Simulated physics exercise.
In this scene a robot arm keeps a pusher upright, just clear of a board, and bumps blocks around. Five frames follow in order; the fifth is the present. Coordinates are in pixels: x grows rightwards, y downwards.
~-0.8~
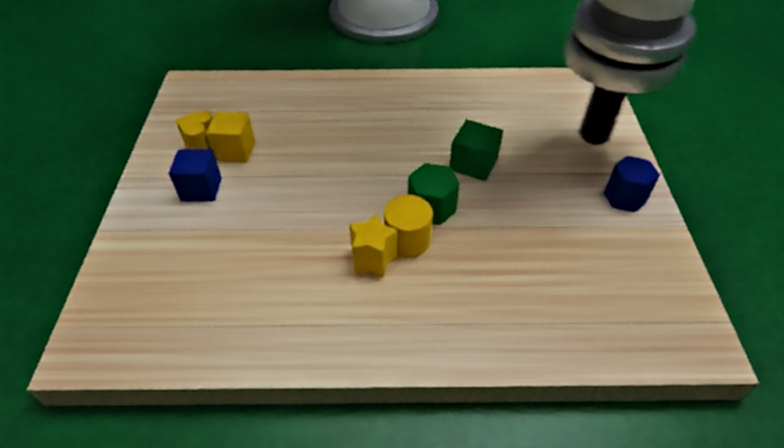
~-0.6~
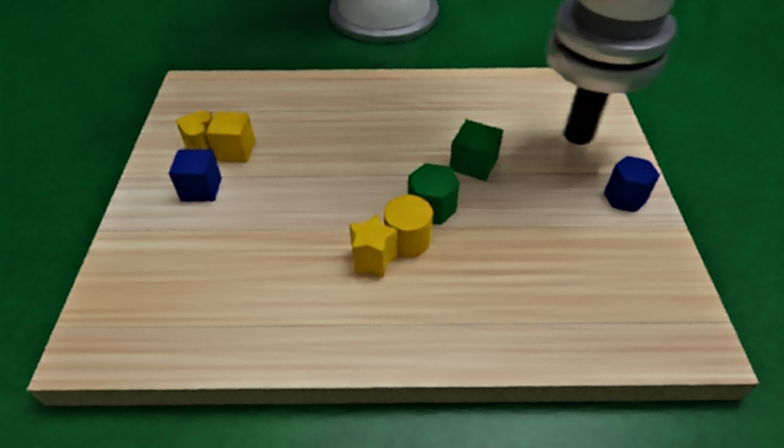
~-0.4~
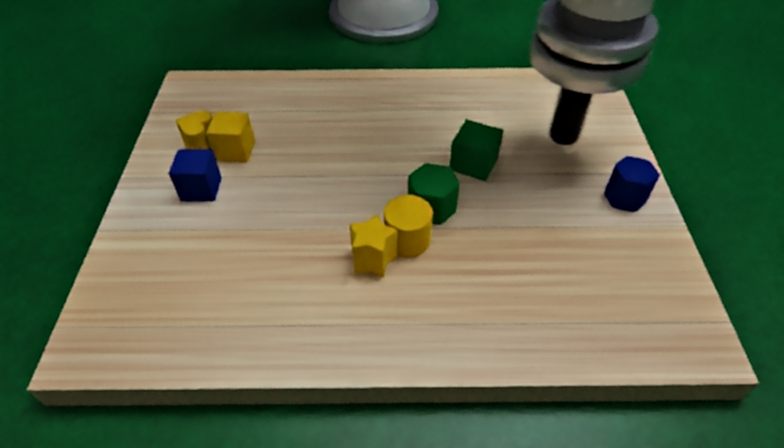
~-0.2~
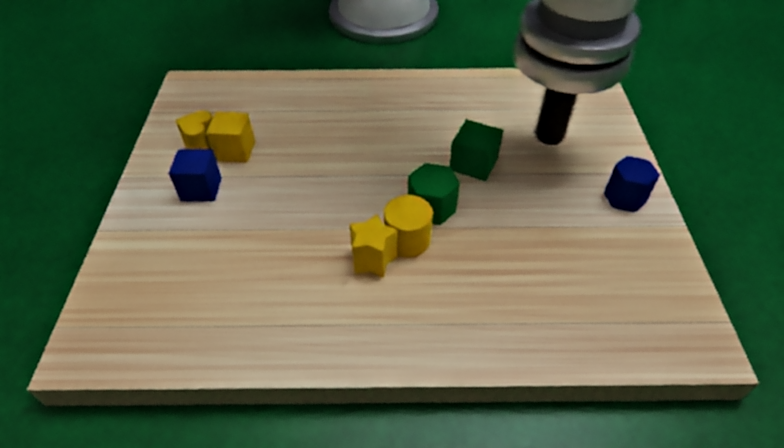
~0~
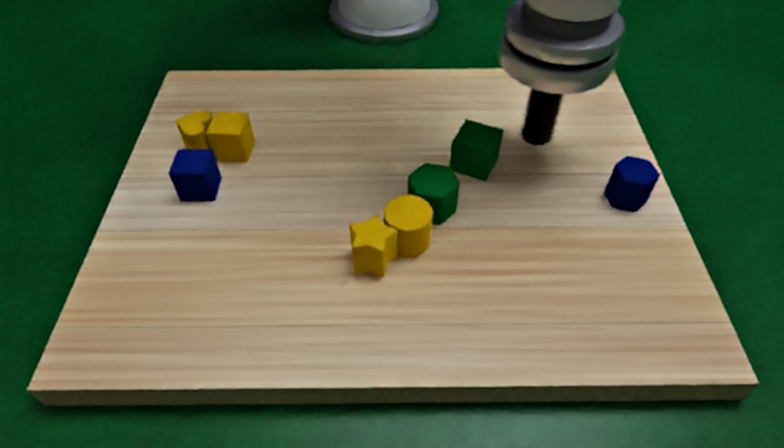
The clip opens on a light wooden board scattered with yellow, green and blue blocks, a robotic arm's dark-tipped pusher near the blue block at right. The arm slides the pusher steadily left a short way, closer to the green square block, while every block stays still.
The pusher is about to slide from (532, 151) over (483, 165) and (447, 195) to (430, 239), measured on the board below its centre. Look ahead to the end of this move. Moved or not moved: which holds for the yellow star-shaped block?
It ends up somewhere else.
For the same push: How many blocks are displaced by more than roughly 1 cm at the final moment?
Of all the blocks, three or more travel more than a centimetre.
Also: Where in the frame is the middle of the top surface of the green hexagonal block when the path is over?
Close to (389, 212).
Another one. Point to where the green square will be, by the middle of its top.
The answer is (421, 146).
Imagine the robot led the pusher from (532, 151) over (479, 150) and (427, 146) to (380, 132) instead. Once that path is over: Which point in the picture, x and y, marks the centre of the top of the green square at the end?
The middle of its upper face should be somewhere near (419, 144).
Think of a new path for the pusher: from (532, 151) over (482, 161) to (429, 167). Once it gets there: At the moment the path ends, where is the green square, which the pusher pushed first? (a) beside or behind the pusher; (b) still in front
b - still in front.
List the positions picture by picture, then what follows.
In the first frame, lower end of the pusher at (594, 136), tops of blocks, yellow star-shaped block at (372, 232), yellow circular block at (408, 211), green hexagonal block at (434, 179), green square at (478, 135).
In the second frame, pusher at (578, 137), blocks as before.
In the third frame, pusher at (563, 137), blocks as before.
In the fourth frame, pusher at (549, 137), blocks as before.
In the fifth frame, pusher at (536, 137), yellow star-shaped block at (372, 232), yellow circular block at (408, 211), green hexagonal block at (434, 179), green square at (478, 135).
What follows on the original path. One third of the way, pusher at (484, 151); green square at (443, 144).
Two thirds of the way, pusher at (448, 181); yellow star-shaped block at (363, 240); yellow circular block at (400, 222); green hexagonal block at (420, 189); green square at (421, 146).
At the end, pusher at (431, 225); yellow star-shaped block at (327, 268); yellow circular block at (364, 246); green hexagonal block at (389, 212), turned 80° clockwise; green square at (421, 146).
